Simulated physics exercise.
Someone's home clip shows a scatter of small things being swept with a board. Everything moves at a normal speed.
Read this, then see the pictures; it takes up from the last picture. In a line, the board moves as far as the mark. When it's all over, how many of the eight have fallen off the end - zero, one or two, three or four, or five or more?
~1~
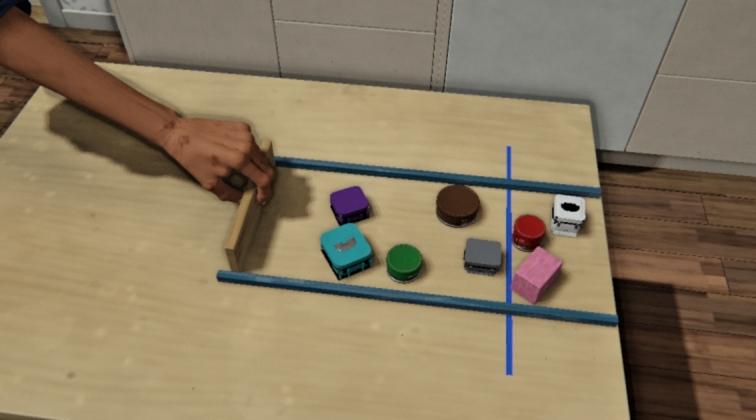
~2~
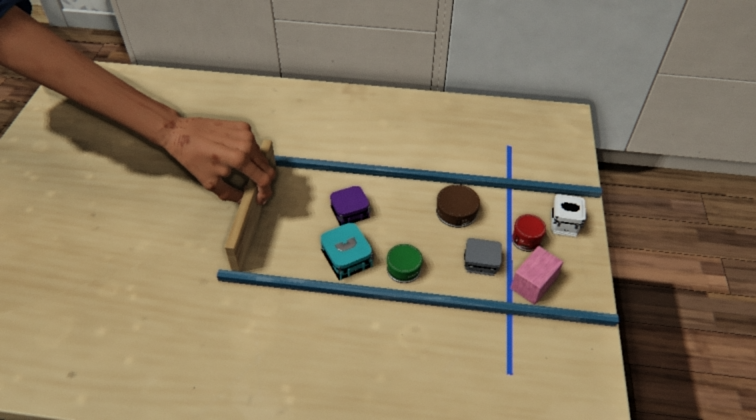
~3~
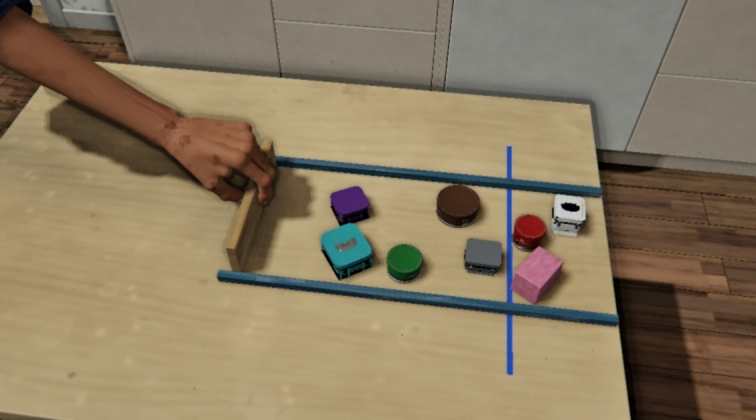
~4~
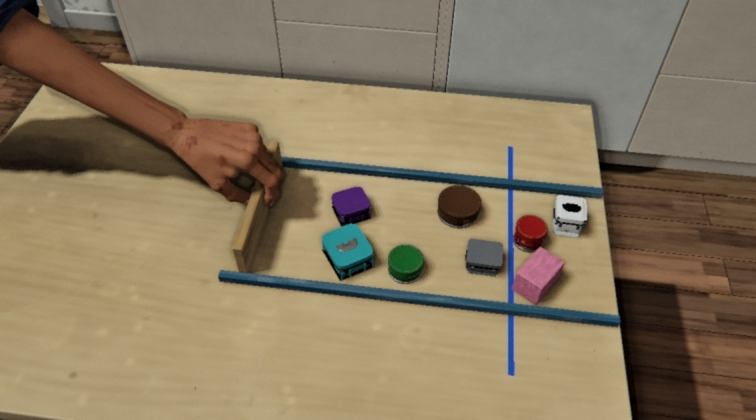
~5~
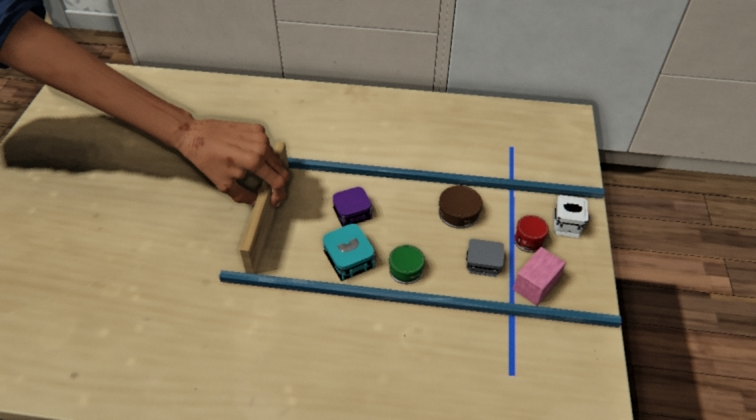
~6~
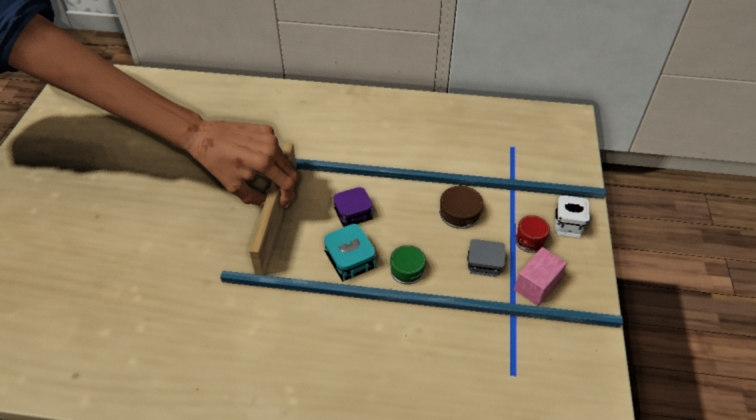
Zero have fallen off.
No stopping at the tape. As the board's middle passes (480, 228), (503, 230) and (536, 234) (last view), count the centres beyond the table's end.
First 0, then 0, then 1.
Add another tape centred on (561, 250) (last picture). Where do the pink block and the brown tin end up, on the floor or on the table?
As for the pink block, it drops; as for the brown tin, it holds.
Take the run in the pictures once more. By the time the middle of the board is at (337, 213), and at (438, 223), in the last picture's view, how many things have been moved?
Counts: 2 / 5.
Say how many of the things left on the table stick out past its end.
1 in all.
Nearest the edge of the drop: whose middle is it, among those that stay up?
That would be the pink block, the foremost.
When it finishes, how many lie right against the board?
Number: 3.
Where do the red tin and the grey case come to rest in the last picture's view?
The first one ends at (564, 235), the second at (568, 263).
Soon after, none off yet; white case at rest near (571, 216); pink block at rest near (541, 276); red tin at rest near (532, 234).
In the end, the number that fall off is zero.
